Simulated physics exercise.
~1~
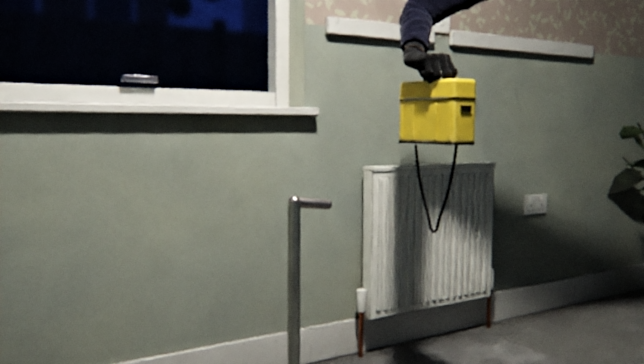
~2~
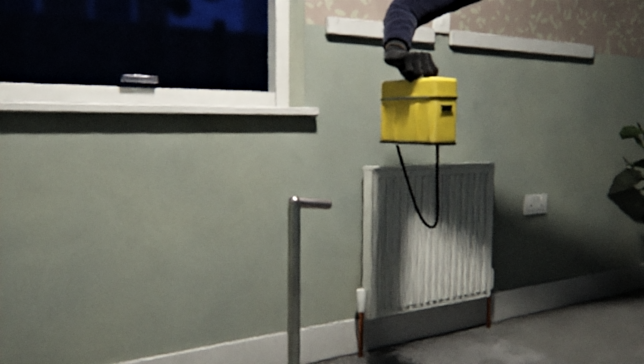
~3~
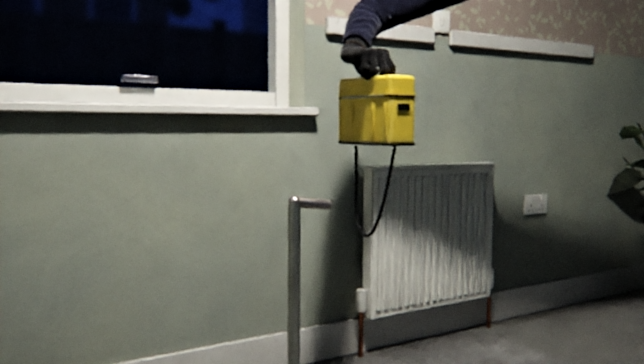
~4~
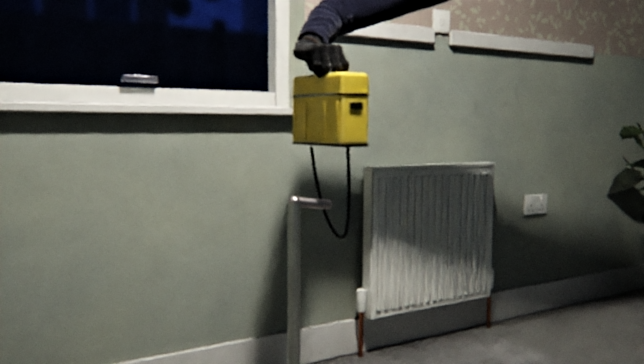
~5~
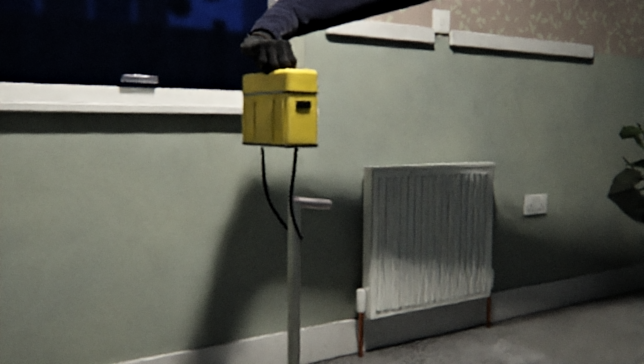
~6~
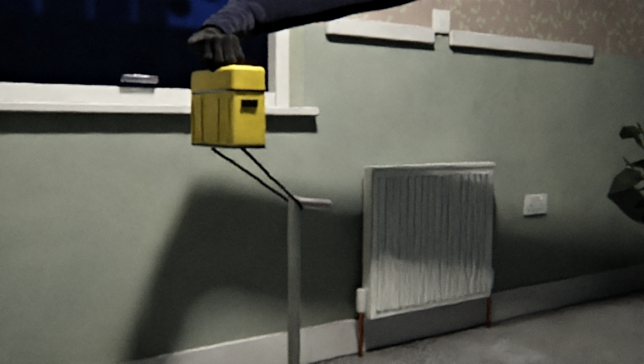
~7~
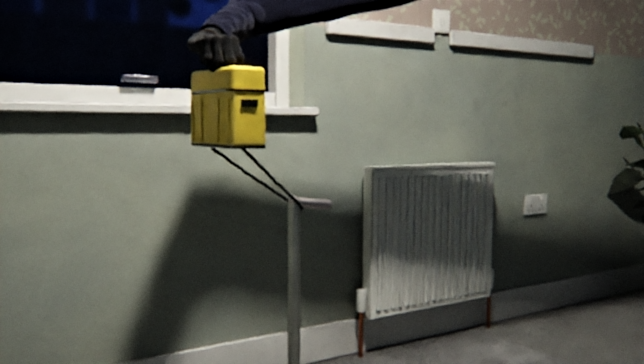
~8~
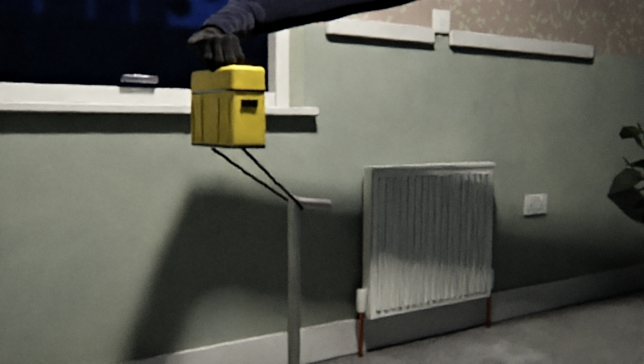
In a dim room with a radiator, a gloved hand carries a yellow case left until its loop snags on a post.
